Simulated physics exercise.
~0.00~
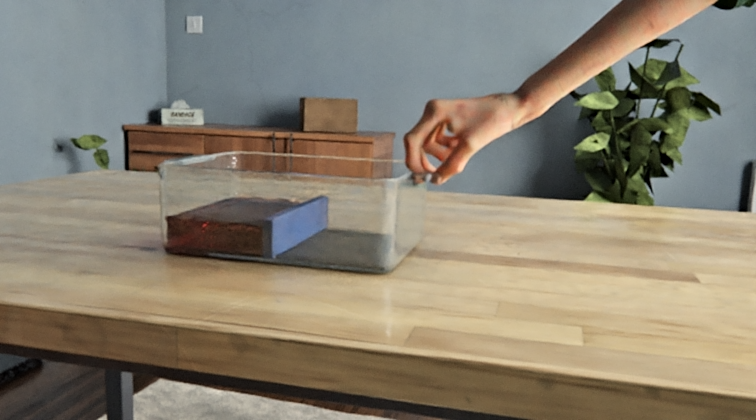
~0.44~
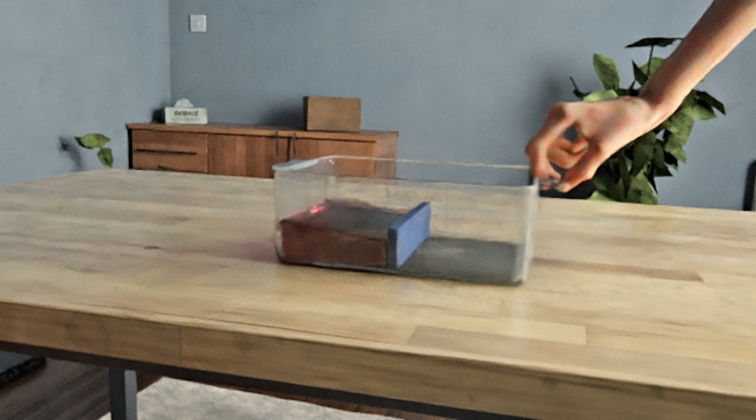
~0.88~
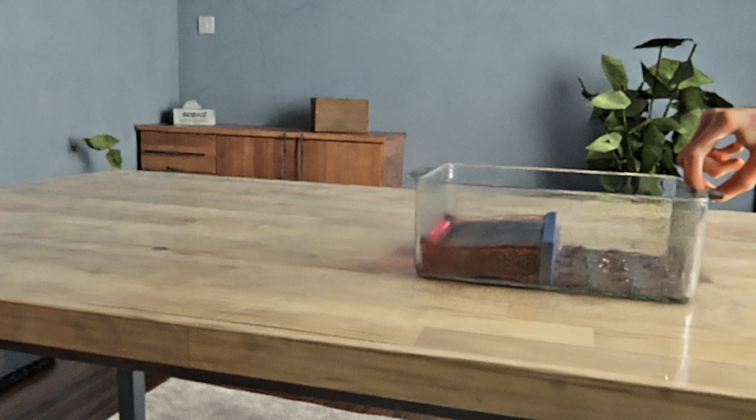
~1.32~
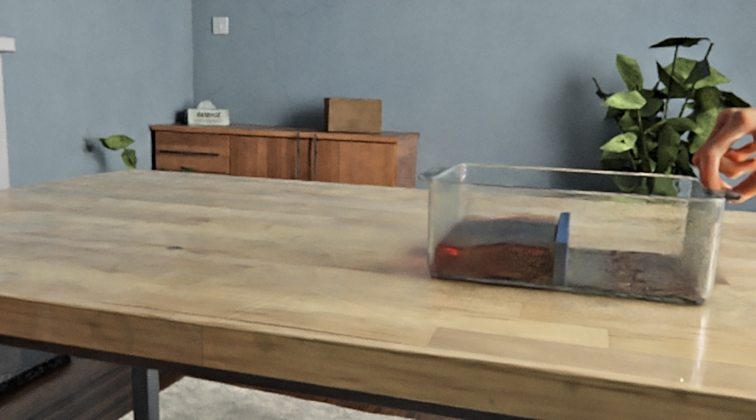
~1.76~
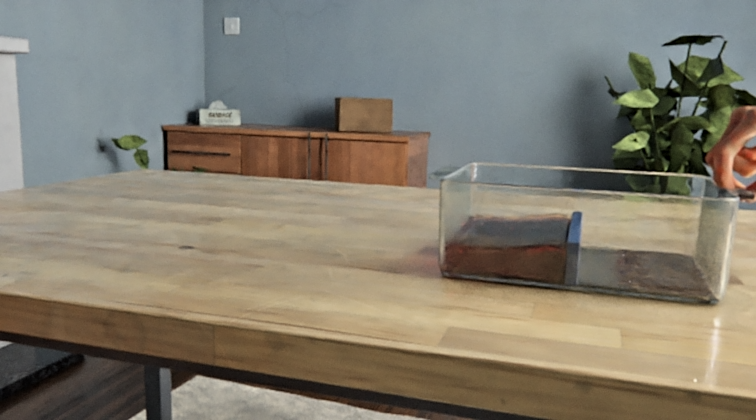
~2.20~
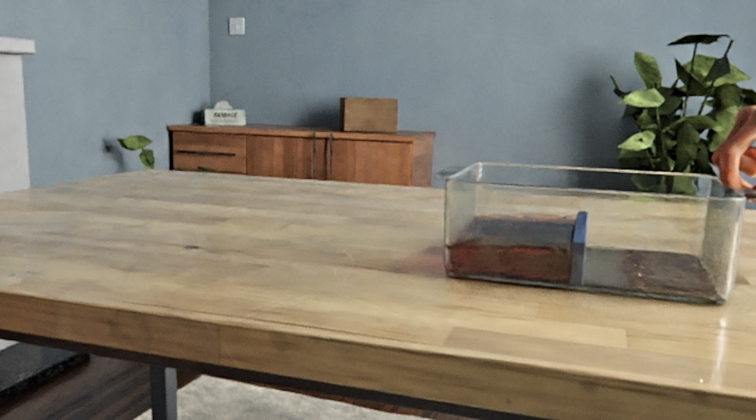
In a room with blue-grey walls, a pale wooden table is seen from just above its edge, with a wooden cabinet and a leafy plant behind. A see-through food box stands on the table, split by a low blue wall, with dark reddish water to the left and the right side empty. A hand grips the right end and pulls the box a long way to the right in one go. As it moves, a little water passes over the wall. The box stops near the right, with most of the water still left of the upright wall and a small share beyond it.
